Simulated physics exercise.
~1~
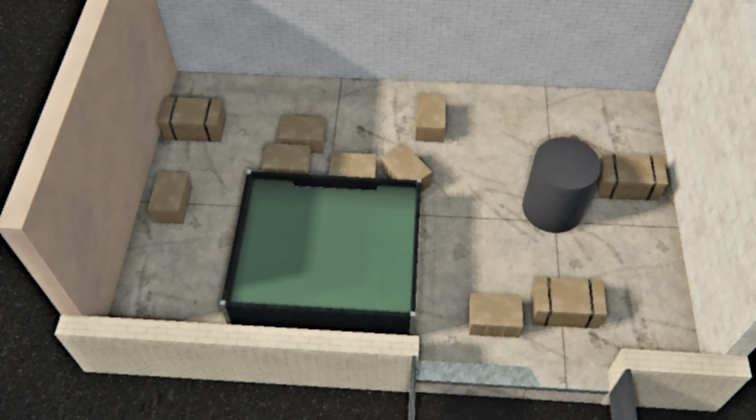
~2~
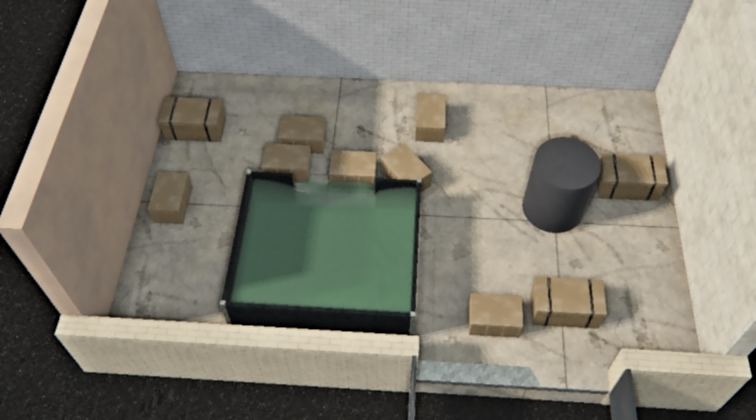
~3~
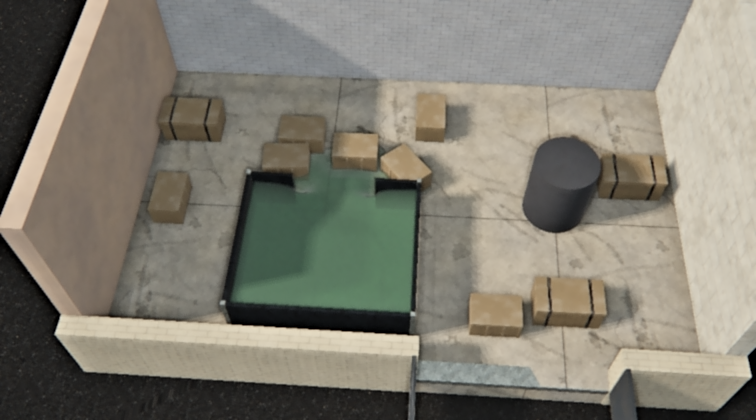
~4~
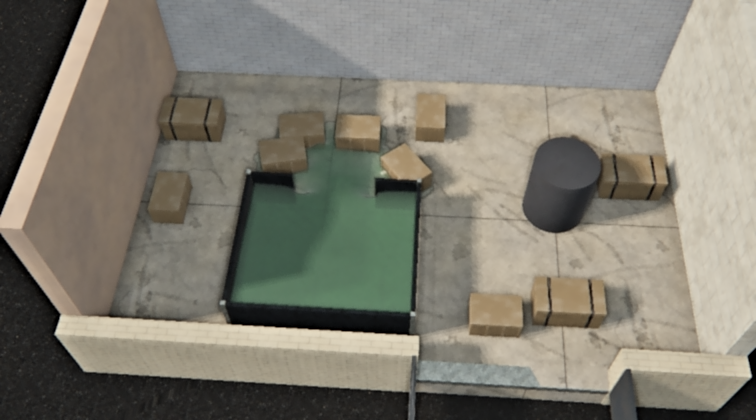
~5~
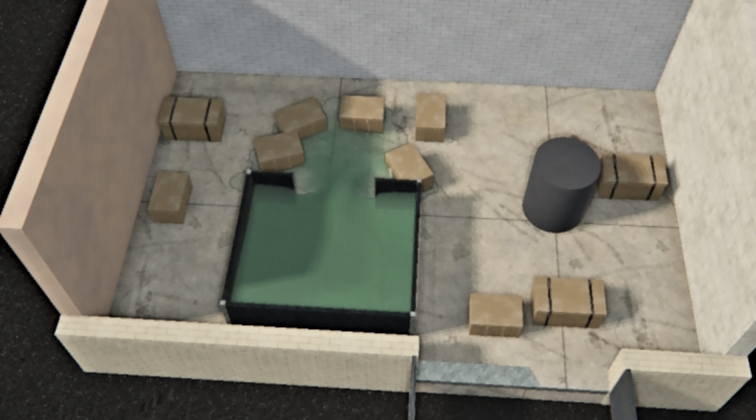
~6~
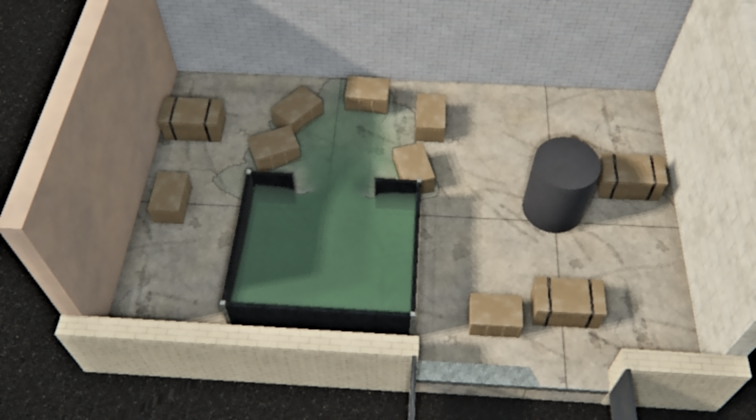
The footage shows a walled yard where the far side of a dark-framed tank opens and green water spreads toward the back wall, pushing one box well away and then shifting and turning several others nearby.
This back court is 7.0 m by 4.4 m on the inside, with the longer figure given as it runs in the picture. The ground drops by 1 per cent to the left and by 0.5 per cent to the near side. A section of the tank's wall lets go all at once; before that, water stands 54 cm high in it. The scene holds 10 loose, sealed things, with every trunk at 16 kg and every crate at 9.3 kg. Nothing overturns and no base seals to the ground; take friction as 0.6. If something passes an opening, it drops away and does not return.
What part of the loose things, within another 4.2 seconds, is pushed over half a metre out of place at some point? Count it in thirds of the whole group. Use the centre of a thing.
Two thirds or more of the group.
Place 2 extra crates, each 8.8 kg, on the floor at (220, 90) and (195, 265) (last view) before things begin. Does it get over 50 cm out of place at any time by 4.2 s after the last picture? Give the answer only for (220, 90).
I'd say it comes out beyond the limit.
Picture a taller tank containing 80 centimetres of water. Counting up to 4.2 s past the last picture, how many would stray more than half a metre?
You'd get 7 in that case.
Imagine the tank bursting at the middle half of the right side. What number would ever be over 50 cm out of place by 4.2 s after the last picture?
Count: 3.
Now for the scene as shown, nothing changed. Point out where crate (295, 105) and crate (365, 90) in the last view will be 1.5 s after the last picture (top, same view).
First one near (188, 81), second near (398, 64).
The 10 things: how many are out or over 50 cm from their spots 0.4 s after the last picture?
The count is 3.
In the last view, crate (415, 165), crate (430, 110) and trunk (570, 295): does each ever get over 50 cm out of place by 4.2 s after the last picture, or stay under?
In that order: Short of it, past it, less.
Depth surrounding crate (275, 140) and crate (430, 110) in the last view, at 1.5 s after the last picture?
Close to 3 and 5 centimetres.
Then, 0.4 s after the last picture 3 of 10 are over 50 cm from their spots; 1 afloat.
Then, 1.5 s after the last picture 4 of 10 are over 50 cm from their spots; 1 afloat.
Then, 2.8 s after the last picture 5 of 10 are over 50 cm from their spots; 2 afloat.
Then, 4.2 s after the last picture 7 of 10 are over 50 cm from their spots, and 7 have been at some point; 5 afloat.
